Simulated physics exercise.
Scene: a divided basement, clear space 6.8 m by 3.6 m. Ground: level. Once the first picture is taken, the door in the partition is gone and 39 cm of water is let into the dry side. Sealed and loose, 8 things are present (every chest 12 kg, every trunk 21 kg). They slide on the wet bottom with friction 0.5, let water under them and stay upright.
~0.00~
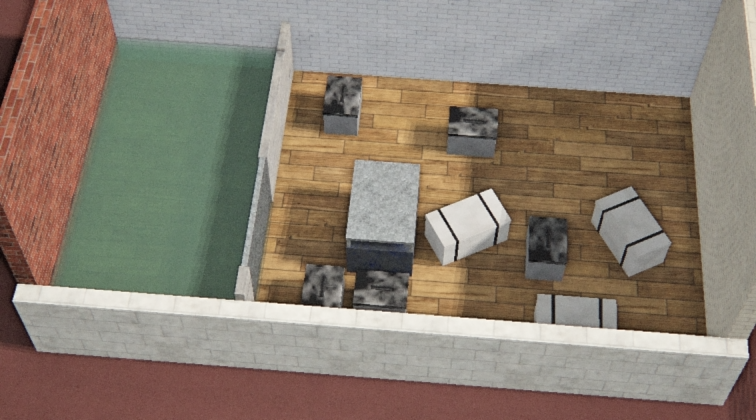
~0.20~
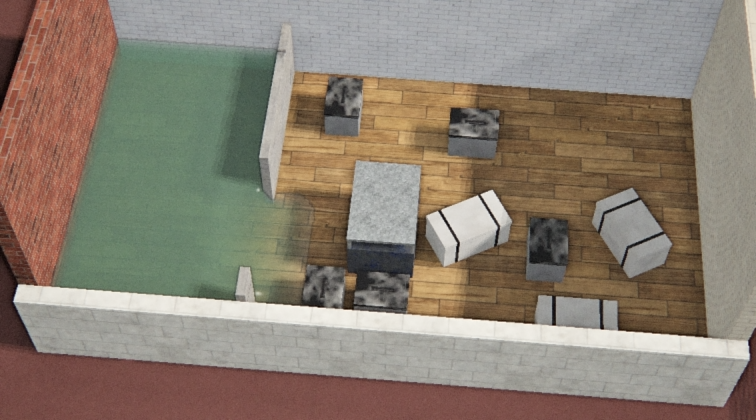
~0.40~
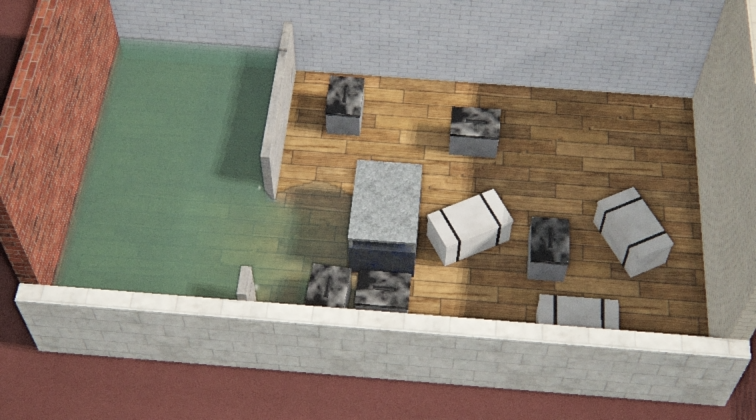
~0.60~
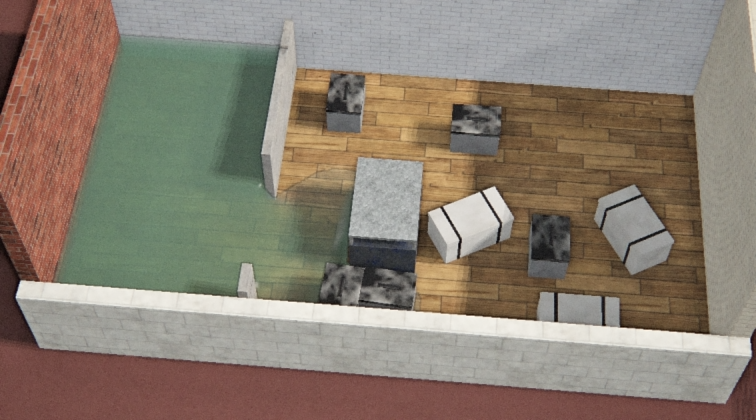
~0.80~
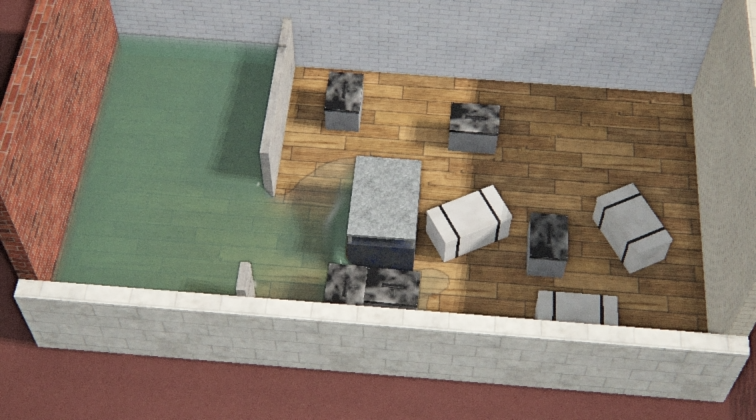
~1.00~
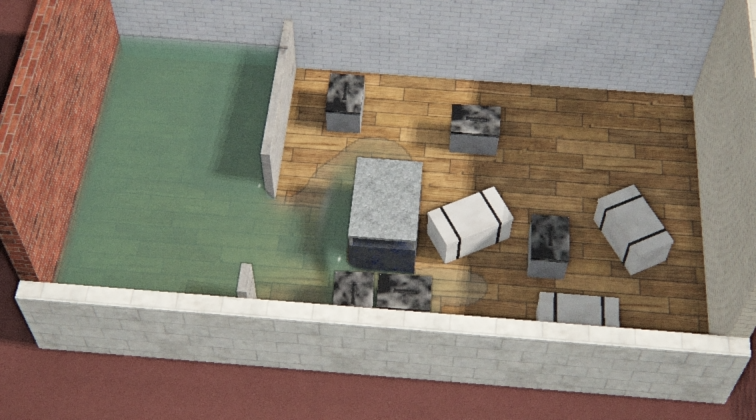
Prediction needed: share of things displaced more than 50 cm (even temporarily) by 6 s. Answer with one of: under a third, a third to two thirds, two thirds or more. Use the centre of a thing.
Two thirds or more.
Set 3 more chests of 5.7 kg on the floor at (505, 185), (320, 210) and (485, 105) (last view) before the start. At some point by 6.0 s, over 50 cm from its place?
Listed order: Below the mark, above the mark and above the mark.
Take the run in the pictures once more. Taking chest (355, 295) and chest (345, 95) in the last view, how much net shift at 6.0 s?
So you get 250 cm for the one named first, 250 cm for the other.
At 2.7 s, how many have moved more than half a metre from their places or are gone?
Count: 3.
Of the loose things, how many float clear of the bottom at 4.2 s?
Answer: 5.
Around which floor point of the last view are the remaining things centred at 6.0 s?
Near (570, 167).
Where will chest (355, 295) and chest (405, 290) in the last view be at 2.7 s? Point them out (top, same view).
Somewhere around (534, 225) and (581, 269).
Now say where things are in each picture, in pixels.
In the first frame, a chest at (323, 288) rests on the ground; a chest at (381, 288) rests on the ground; 7.3 m2 under water; 0 of 8 have shifted.
In the second frame, a chest at (323, 289) rests on the ground; a chest at (382, 289), on the bottom; water covers 8.1 m2; 0 of 8 have shifted.
In the third frame, a chest at (328, 288) rests on the ground, 3 cm from its start; a chest at (383, 288), on the bottom; 8.8 m2 under water; 0 of 8 have shifted.
In the fourth frame, a chest at (341, 288) rests on the ground, 17 cm from its start; a chest at (388, 287), on the bottom, 4 cm from its start; water covers 9.3 m2; 1 of 8 have shifted.
In the fifth frame, a chest at (345, 288) rests on the ground, 23 cm from its start; a chest at (392, 286), on the bottom, 11 cm from its start; 9.7 m2 under water; 2 of 8 have shifted.
In the sixth frame, a chest at (353, 295), on the bottom, 33 cm from its start; a chest at (404, 292), on the bottom, 22 cm from its start; 10.2 m2 under water; 2 of 8 have shifted.
After 1.4 s 2 of 8 are over 50 cm from their spots; 1 afloat.
After 2.7 s 3 of 8 are over 50 cm from their spots; 2 afloat.
After 4.2 s 6 of 8 are over 50 cm from their spots; 5 afloat.
After 6.0 s 6 of 8 are over 50 cm from their spots, and 6 have been at some point; 6 afloat.
